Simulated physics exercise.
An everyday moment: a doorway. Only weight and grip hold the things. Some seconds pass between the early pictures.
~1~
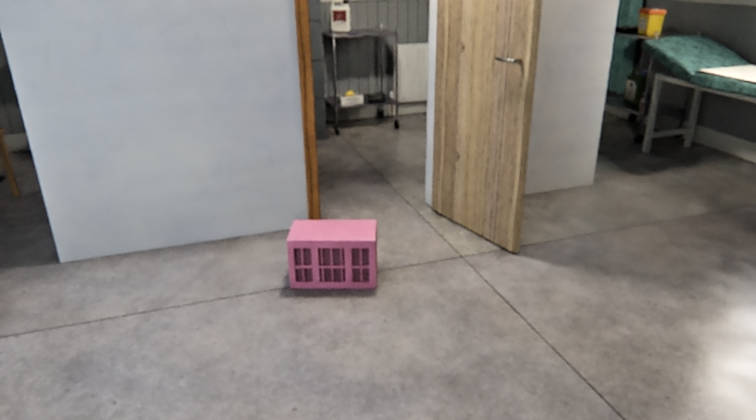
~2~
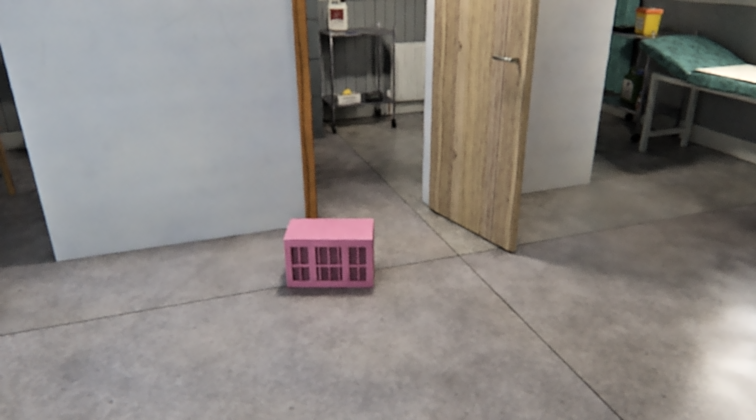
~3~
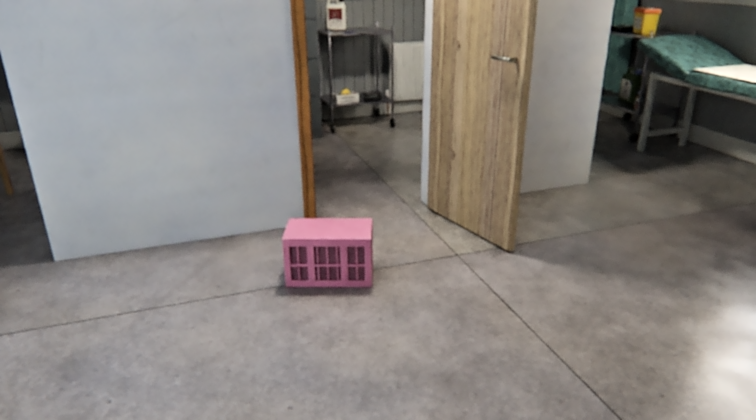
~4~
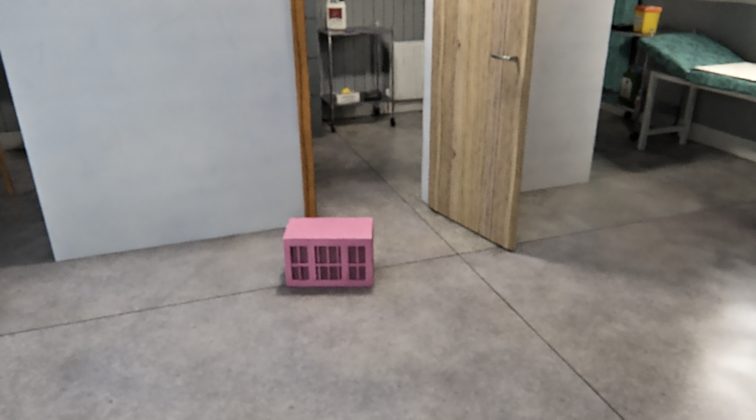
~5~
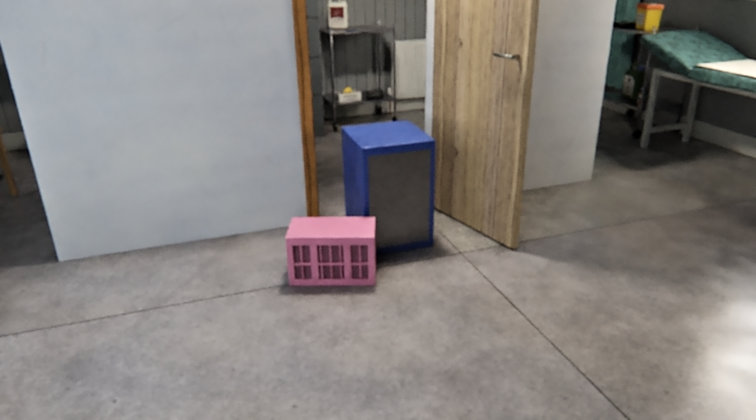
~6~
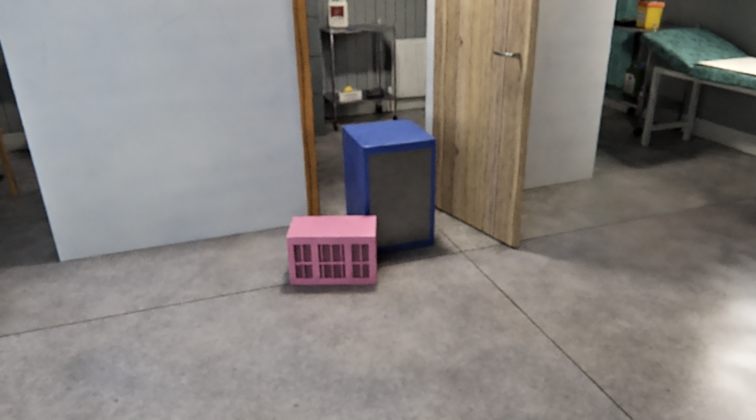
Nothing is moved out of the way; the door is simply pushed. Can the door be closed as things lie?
Outcome: The door is blocked.
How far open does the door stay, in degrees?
About 70°.
Then, 0.40 s after the last picture, door at 96°.
Then, 0.70 s after the last picture, door at 83°.
Then, 0.90 s after the last picture, door at 74°.
At rest, door at 69°; both in place. Seen from the same camera at the end, blue appliance near (388, 185).
